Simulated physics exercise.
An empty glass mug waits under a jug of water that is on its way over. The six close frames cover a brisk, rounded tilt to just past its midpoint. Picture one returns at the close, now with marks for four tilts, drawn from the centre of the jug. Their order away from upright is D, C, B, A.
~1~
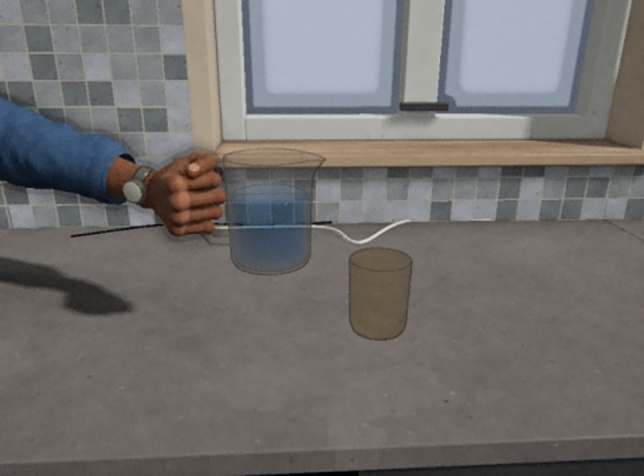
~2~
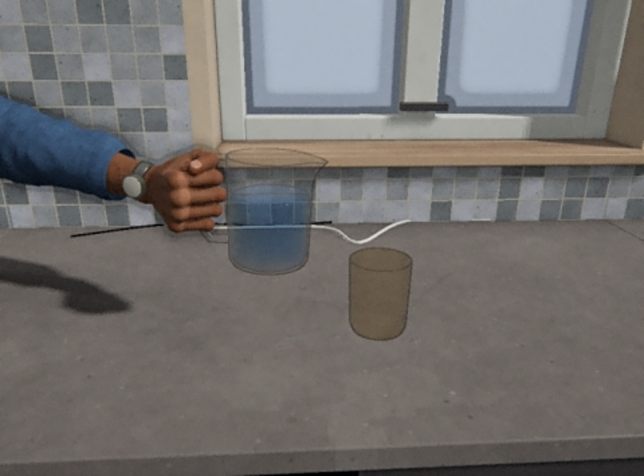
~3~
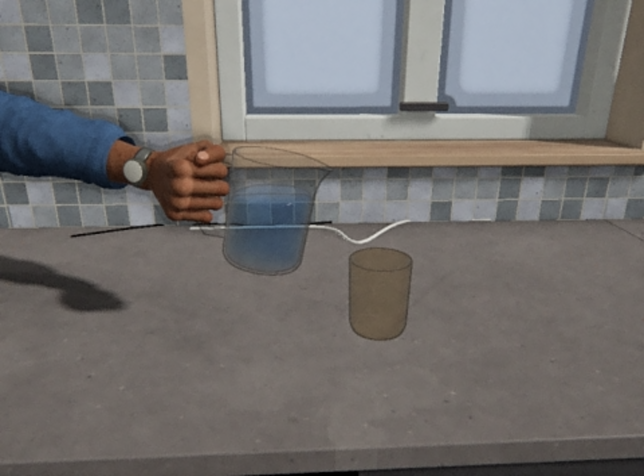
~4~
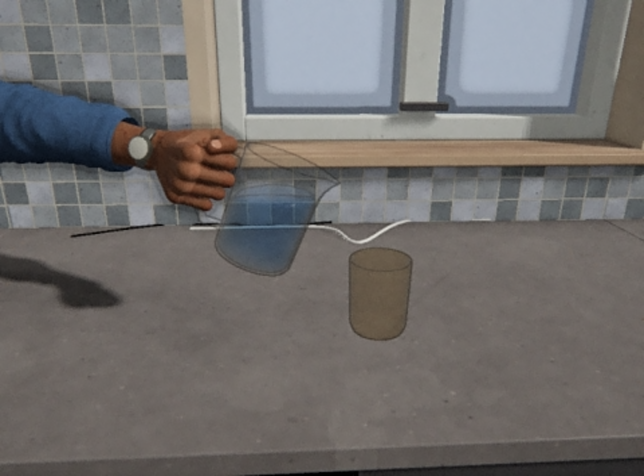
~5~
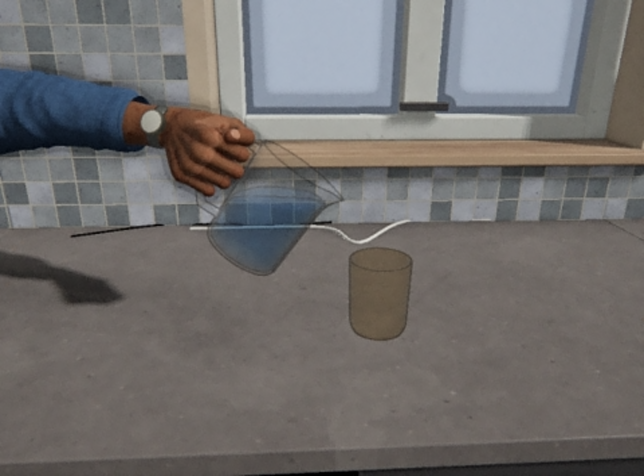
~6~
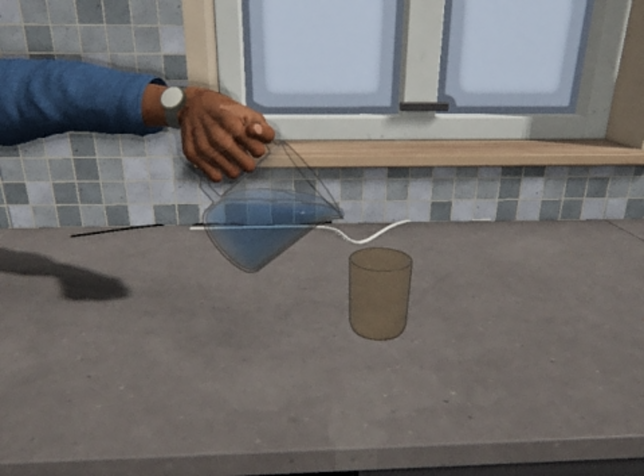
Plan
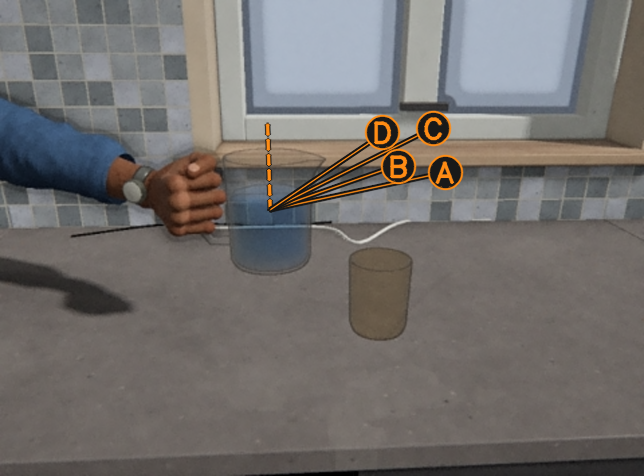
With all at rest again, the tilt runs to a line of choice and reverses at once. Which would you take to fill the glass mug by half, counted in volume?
The answer is mark C.
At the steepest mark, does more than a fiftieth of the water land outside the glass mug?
Yes, it does.
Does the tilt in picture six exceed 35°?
Yes.
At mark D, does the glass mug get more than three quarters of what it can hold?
No, it does not.
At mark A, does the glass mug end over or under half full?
Over.
On the marked copy, A at (428, 175); B at (381, 170); C at (417, 135); D at (368, 143).
With A, the glass mug ends with about 79 % of what it can hold; 10 % of the water is spilt.
With B, the glass mug ends with about 71 % of what it can hold.
With C, the glass mug ends with about 47 % of what it can hold.
With D, the glass mug ends with about 26 % of what it can hold.
